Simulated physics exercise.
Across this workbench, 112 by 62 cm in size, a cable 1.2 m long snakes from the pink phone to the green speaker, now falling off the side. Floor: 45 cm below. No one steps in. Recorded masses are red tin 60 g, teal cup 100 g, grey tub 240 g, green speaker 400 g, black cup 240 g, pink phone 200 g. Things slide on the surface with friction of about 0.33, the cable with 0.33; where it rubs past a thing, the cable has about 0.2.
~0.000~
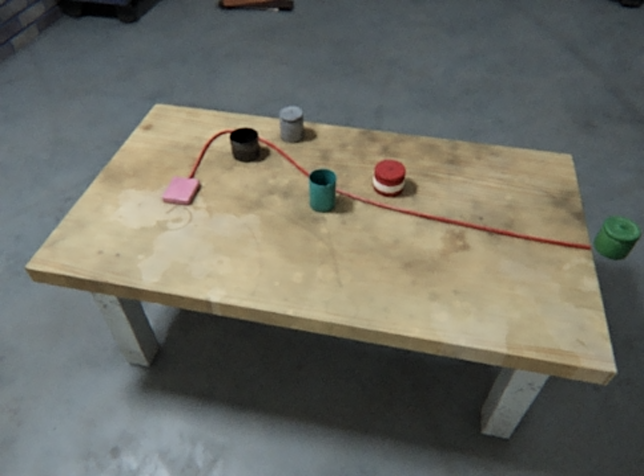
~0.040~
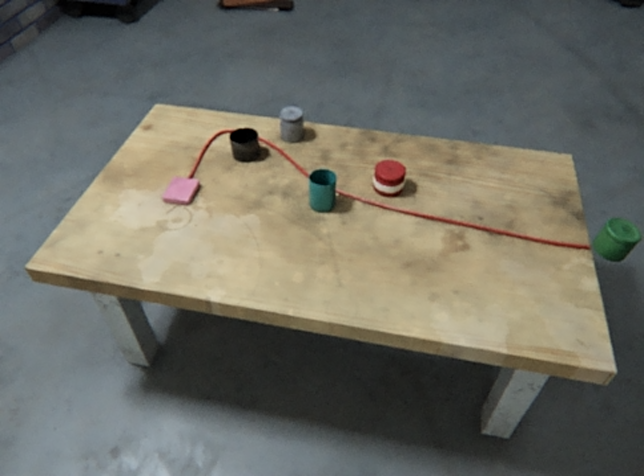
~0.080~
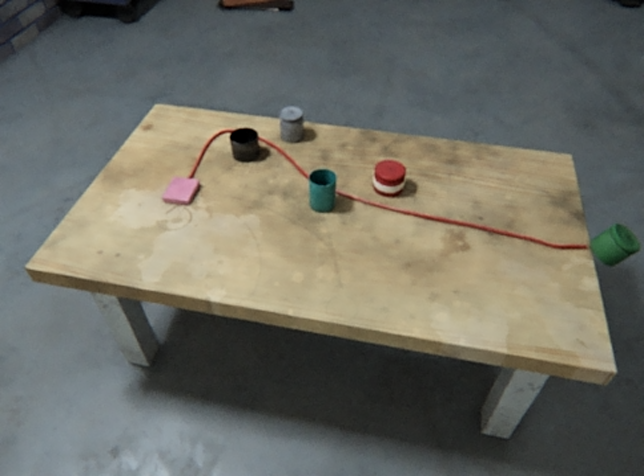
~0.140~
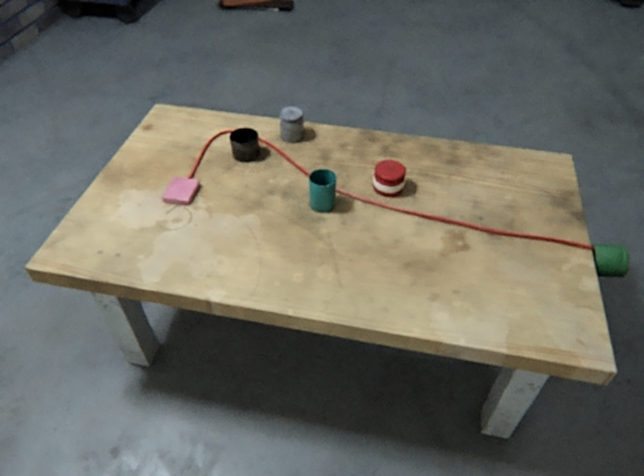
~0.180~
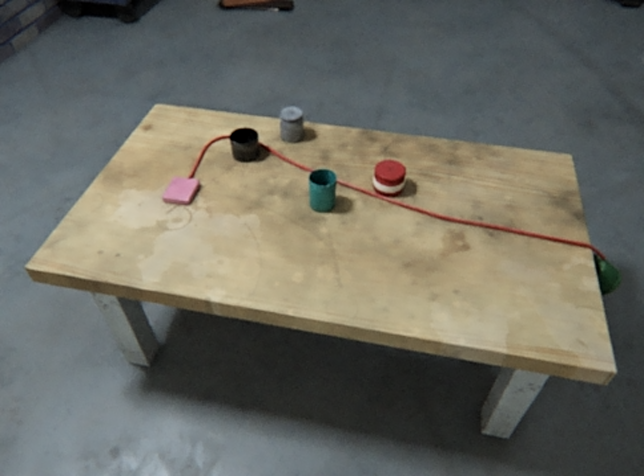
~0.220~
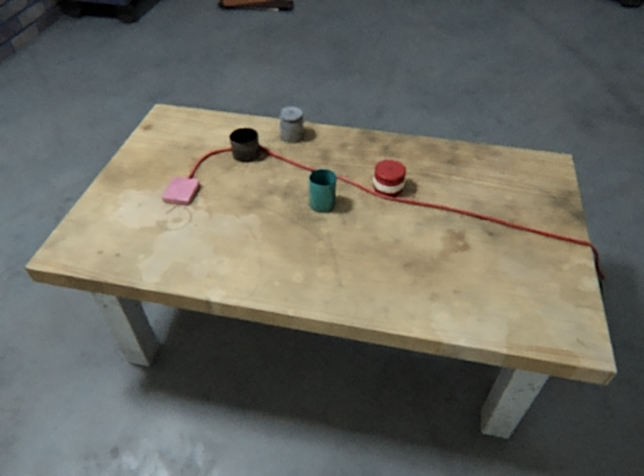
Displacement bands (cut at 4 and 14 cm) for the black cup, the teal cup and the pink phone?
Watch the black cup change position a lot. Watch the teal cup stay nearly put. Watch the pink phone change position a lot.
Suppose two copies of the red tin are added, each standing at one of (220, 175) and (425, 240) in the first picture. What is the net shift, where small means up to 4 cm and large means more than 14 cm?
Result, in order: Medium / minor.
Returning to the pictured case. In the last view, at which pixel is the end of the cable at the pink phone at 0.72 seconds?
Pixel estimate: (265, 171).
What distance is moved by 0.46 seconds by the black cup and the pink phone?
Shifts - black cup 15 cm, pink phone 15 cm.
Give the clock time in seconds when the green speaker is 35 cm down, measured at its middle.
Close to 0.38 s.
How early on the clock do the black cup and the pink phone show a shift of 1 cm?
On the clock, black cup 0.28 s and pink phone 0.28 s.
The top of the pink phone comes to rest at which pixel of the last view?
Near (260, 157).
At 0.5 s, the cable's tail end at (245, 172); black cup 17 cm off its start, pink phone 13 cm off its start, green speaker over the edge.
At 0.7 s, the cable's tail end at (265, 171); black cup 22 cm off its start, pink phone 21 cm off its start, green speaker over the edge.
At 1.0 s, the cable's tail end at (265, 171); black cup 22 cm off its start at (268, 192), pink phone 21 cm off its start at (260, 157), green speaker over the edge.
At 1.2 s, the cable's tail end at (265, 171); black cup 22 cm off its start, pink phone 21 cm off its start, green speaker over the edge.
At 2.4 s, the cable's tail end at (265, 171); black cup 22 cm off its start at (268, 191), pink phone 21 cm off its start at (260, 157), teal cup 0 cm off its start at (323, 177), green speaker over the edge.
